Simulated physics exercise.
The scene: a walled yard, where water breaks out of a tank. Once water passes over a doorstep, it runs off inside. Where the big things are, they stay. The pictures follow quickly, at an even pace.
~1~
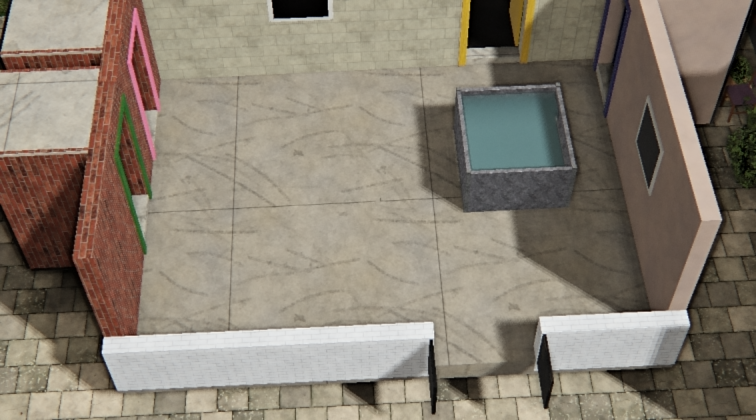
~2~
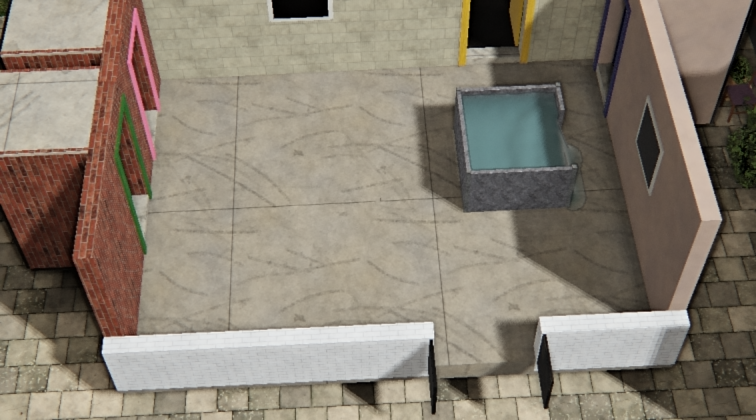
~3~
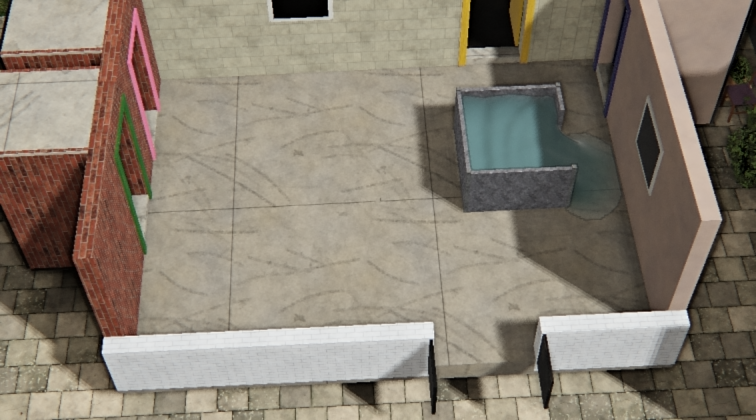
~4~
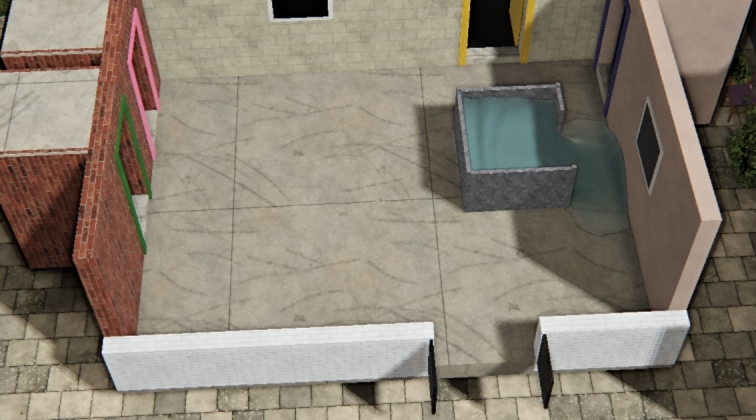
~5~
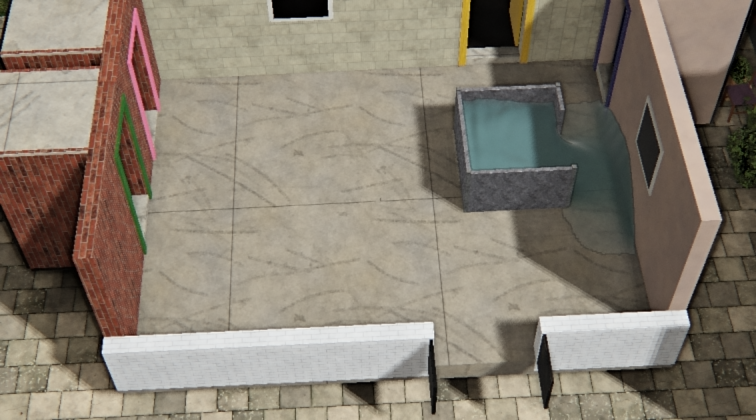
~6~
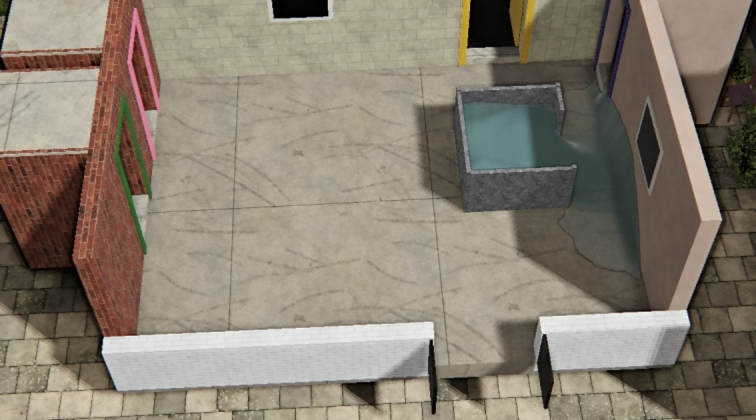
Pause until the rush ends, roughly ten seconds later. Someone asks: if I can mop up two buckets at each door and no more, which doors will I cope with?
As I see it, the blue door will be at or under the cap; the green door will be at or under the cap; the pink door will be over the cap; the yellow door will be at or under the cap.
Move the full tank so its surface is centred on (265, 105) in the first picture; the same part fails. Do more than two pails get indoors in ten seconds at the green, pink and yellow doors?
Door by door: Green door remains below, pink door remains below and yellow door remains below.
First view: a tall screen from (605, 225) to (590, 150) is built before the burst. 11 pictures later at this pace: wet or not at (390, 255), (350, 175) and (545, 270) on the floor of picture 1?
Point by point: First not reached, second not reached, third submerged.
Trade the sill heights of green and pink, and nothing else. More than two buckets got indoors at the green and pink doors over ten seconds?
Result, one by one - green: Beyond the limit; pink: Short of the limit.
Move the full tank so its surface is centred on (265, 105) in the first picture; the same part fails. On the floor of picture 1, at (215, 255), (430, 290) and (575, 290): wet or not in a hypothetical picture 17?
Well, in the order you listed them, they'd be unreached, reached by the flood and reached by the flood.
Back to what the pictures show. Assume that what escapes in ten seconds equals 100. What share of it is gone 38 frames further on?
Close to 65 per cent.
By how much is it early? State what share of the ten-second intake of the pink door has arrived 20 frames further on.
Around 0 percent.
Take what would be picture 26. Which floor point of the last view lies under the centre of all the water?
I reckon somewhere around (504, 191).
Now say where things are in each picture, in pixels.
The tank at (514, 131) is whole and still, in the first picture.
The front is at (571, 208), out from the gap at (561, 162), in the second picture.
Water pours out at (561, 165) and has run to (611, 153), in the third picture.
Water pours out at (561, 166) and has run to (605, 124), in the fourth picture.
The front is at (634, 252), out from the gap at (561, 167), in the fifth picture.
The front is at (639, 276), out from the gap at (561, 167), in the sixth picture.
A moment on, water covers 15 % of the floor; the blue door wet at the sill, nothing in, the green door not reached, the pink door not reached, the yellow door wet at the sill, nothing in.
Next, water covers 30 % of the floor; the blue door under two buckets in, the green door not reached, the pink door not reached, the yellow door wet at the sill, nothing in.
Then, water covers 60 % of the floor; the blue door under two buckets in, the green door not reached, the pink door not reached, the yellow door under two buckets in.
Later, water covers 95 % of the floor; the blue door under two buckets in, the green door wet at the sill, nothing in, the pink door over two buckets in, the yellow door under two buckets in.
In the end, water covers 90 % of the floor; the blue door under two buckets in, the green door under two buckets in, the pink door over two buckets in, the yellow door under two buckets in.
